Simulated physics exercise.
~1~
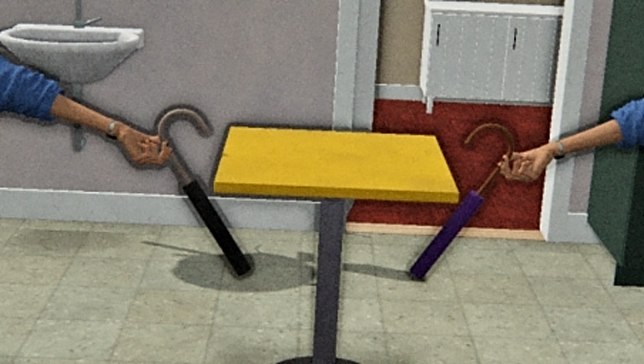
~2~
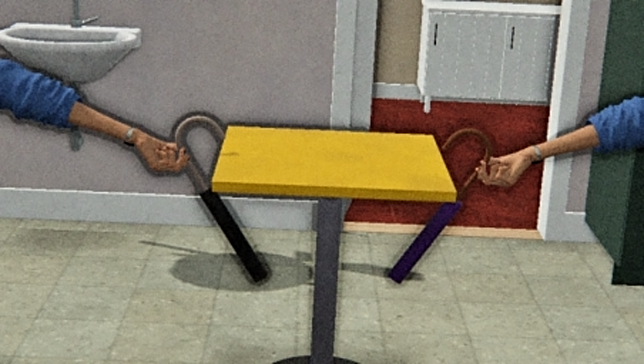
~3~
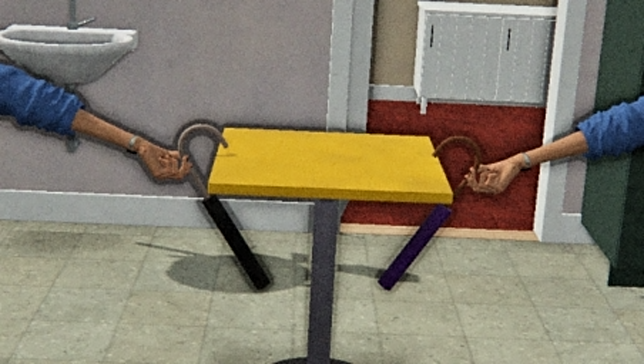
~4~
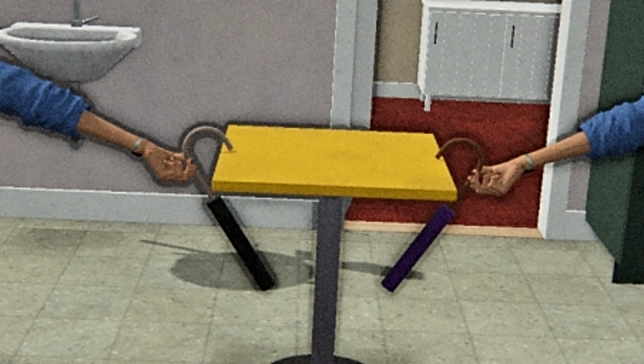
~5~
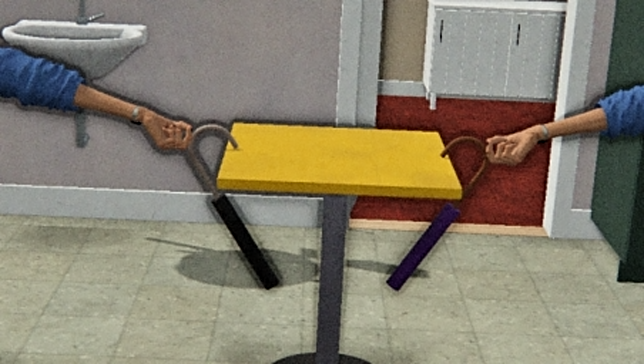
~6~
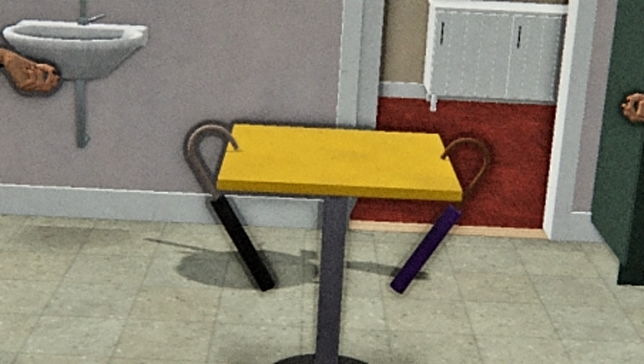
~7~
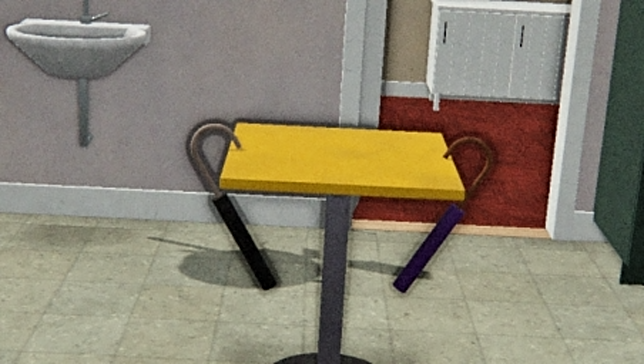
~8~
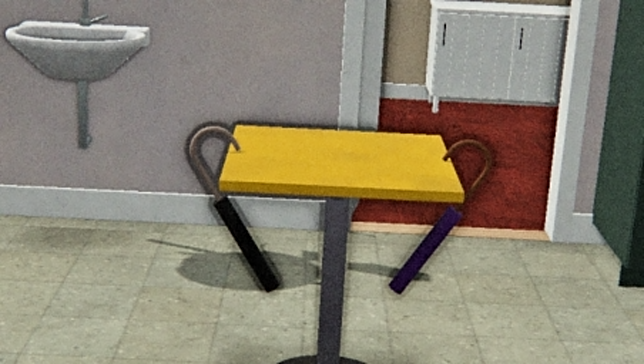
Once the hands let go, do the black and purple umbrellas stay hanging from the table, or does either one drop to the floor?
Both stay hanging. The black umbrella hangs from the left end of the table and the purple one from the right end.
